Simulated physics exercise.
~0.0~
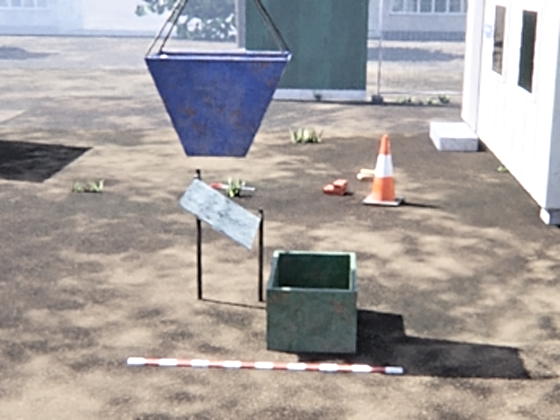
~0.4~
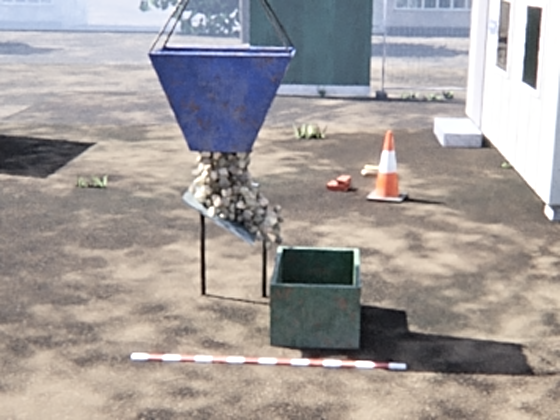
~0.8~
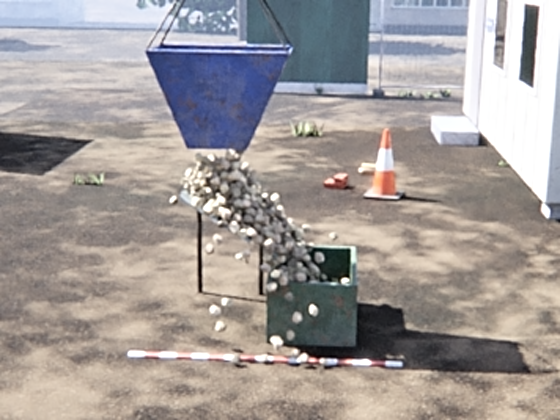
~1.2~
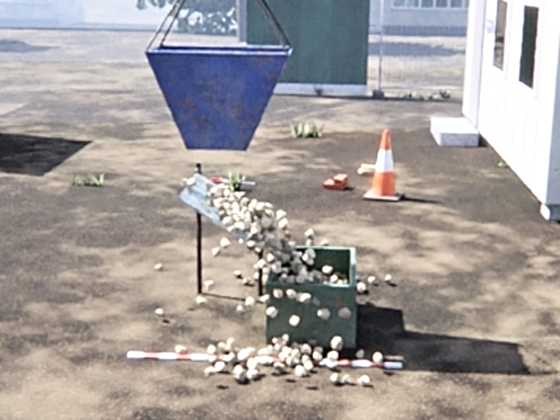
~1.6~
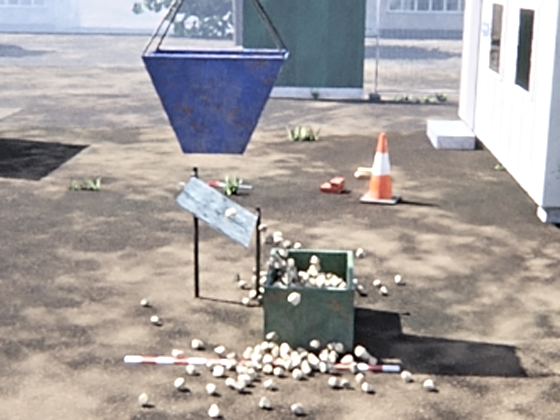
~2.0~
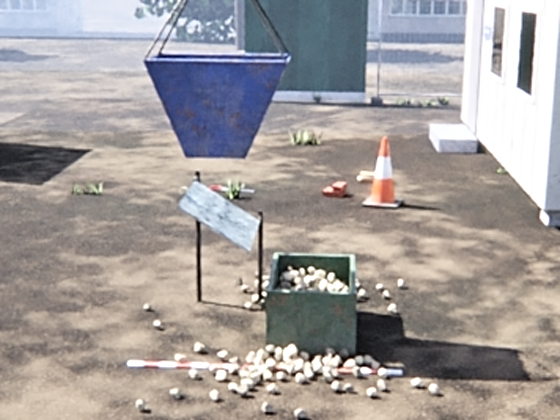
The clip opens on a rusty blue skip hanging above a tilted steel plate on two posts, with an open green bin standing below and a red and white striped staff on the ground in front. Pale stones pour from the bottom of the skip and strike the plate. They slide down to the right, most dropping toward the bin while some tumble in front of it. The skip empties and the last stones leave the plate. At the end, most of the stones lie heaped in the bin, while others are scattered around it and across the staff.
